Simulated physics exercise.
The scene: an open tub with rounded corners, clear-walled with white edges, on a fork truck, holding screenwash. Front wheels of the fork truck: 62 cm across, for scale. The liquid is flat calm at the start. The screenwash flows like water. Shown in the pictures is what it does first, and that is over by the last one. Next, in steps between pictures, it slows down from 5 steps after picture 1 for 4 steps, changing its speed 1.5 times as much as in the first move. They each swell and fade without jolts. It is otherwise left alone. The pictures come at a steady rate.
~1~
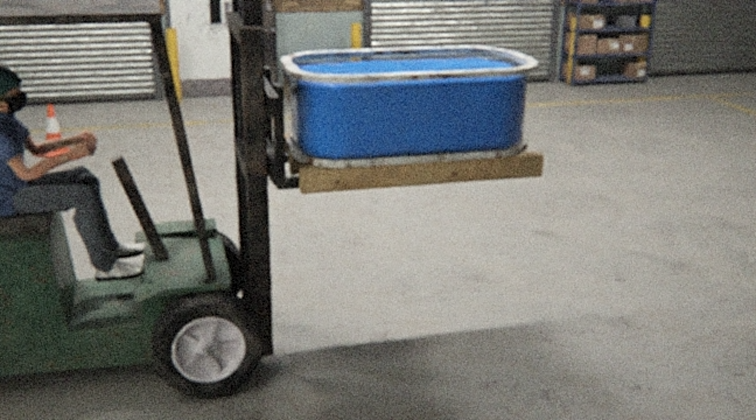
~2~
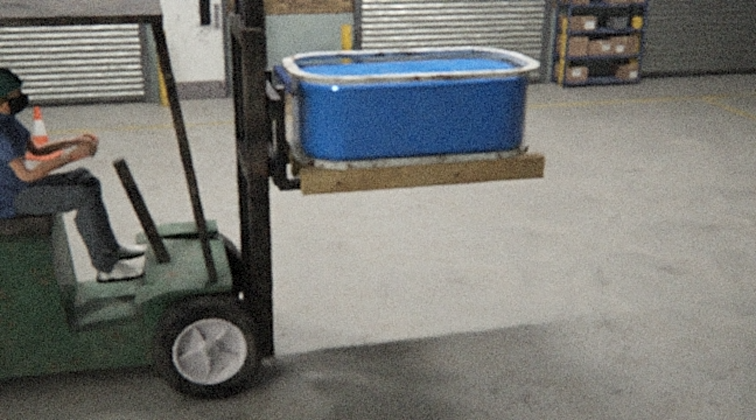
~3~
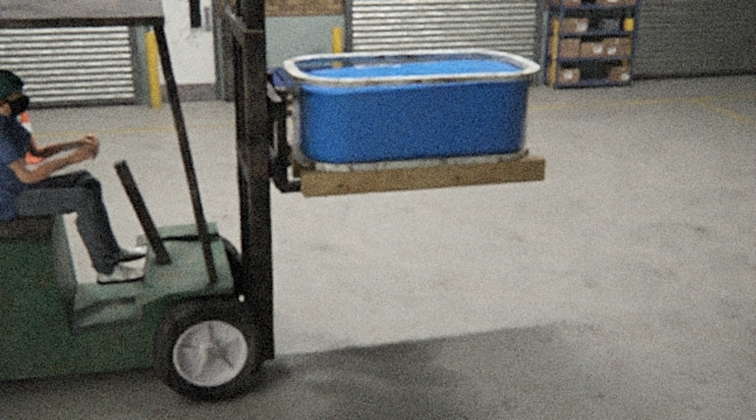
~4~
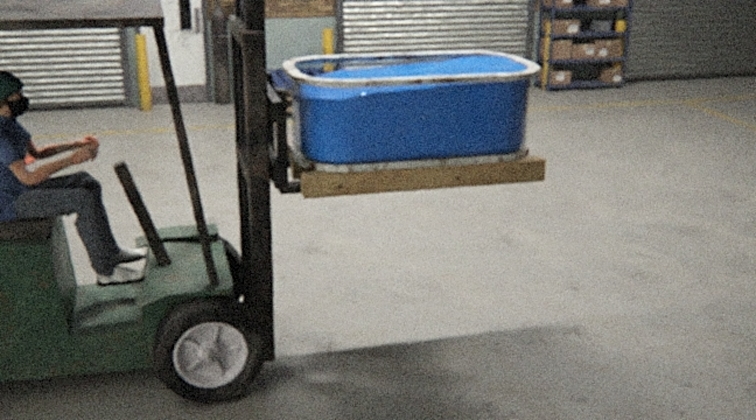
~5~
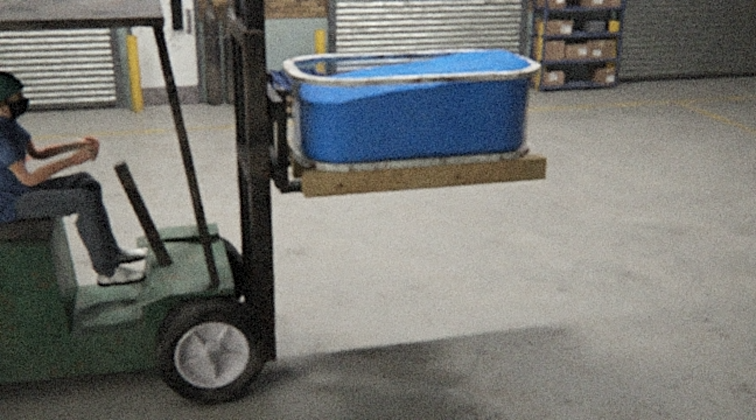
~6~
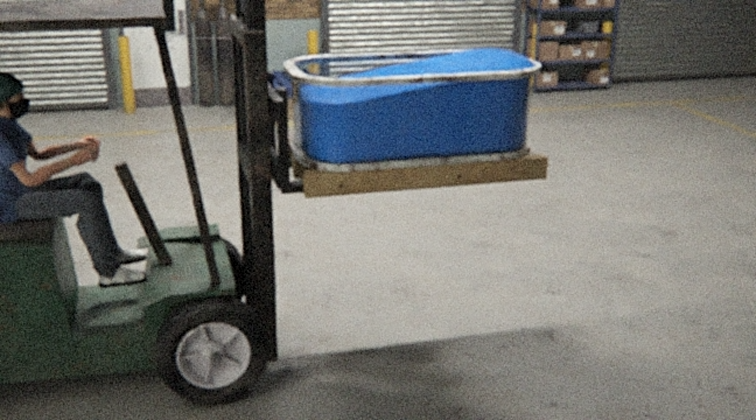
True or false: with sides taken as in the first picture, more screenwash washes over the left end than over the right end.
False.
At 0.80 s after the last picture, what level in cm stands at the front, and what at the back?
I'd put it at about 40 cm in front and about 42 cm behind.
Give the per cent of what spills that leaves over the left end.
Spill fraction there: Roughly 10 per cent.
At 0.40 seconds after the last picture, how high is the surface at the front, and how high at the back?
Level, front = 50 cm; level, back = 28 cm.
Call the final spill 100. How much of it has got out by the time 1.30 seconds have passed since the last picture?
About 60 percent, give or take.
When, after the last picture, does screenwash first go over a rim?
I'd say close to 0.4 seconds.
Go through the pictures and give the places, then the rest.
Level at the front (512, 71); level at the back (315, 79); still flat; the front is on the right, levels are read along the near wall; a wheel hub at (210, 354), in the first picture.
Level at the front (513, 72); level at the back (316, 81); still flat, in the second picture.
Level at the front (514, 75); level at the back (317, 83); still flat, in the third picture.
Level at the front (515, 67); level at the back (317, 93); rising 5° towards the right end, in the fourth picture.
Level at the front (515, 62); level at the back (317, 97); rising 7° towards the right end, in the fifth picture.
Level at the front (516, 60); level at the back (318, 97); rising 8° towards the right end; a wheel hub at (214, 359), in the sixth picture.
Then, 0.40 s after the last picture, front 51 cm, middle 41 cm, back 28 cm above the floor; the loss stands at 1 per cent, over the right end.
Then, 0.80 s after the last picture, front 40 cm, middle 39 cm, back 43 cm above the floor; the loss stands at 2 per cent, over the right end.
Then, 1.30 s after the last picture, front 32 cm, middle 40 cm, back 45 cm above the floor; the loss stands at 3 per cent, over the right end, a little elsewhere.
Then, 3.38 s after the last picture, the loss stands at 5 per cent, over the right end, a little elsewhere; the right end has passed 3 per cent and the left end 1.
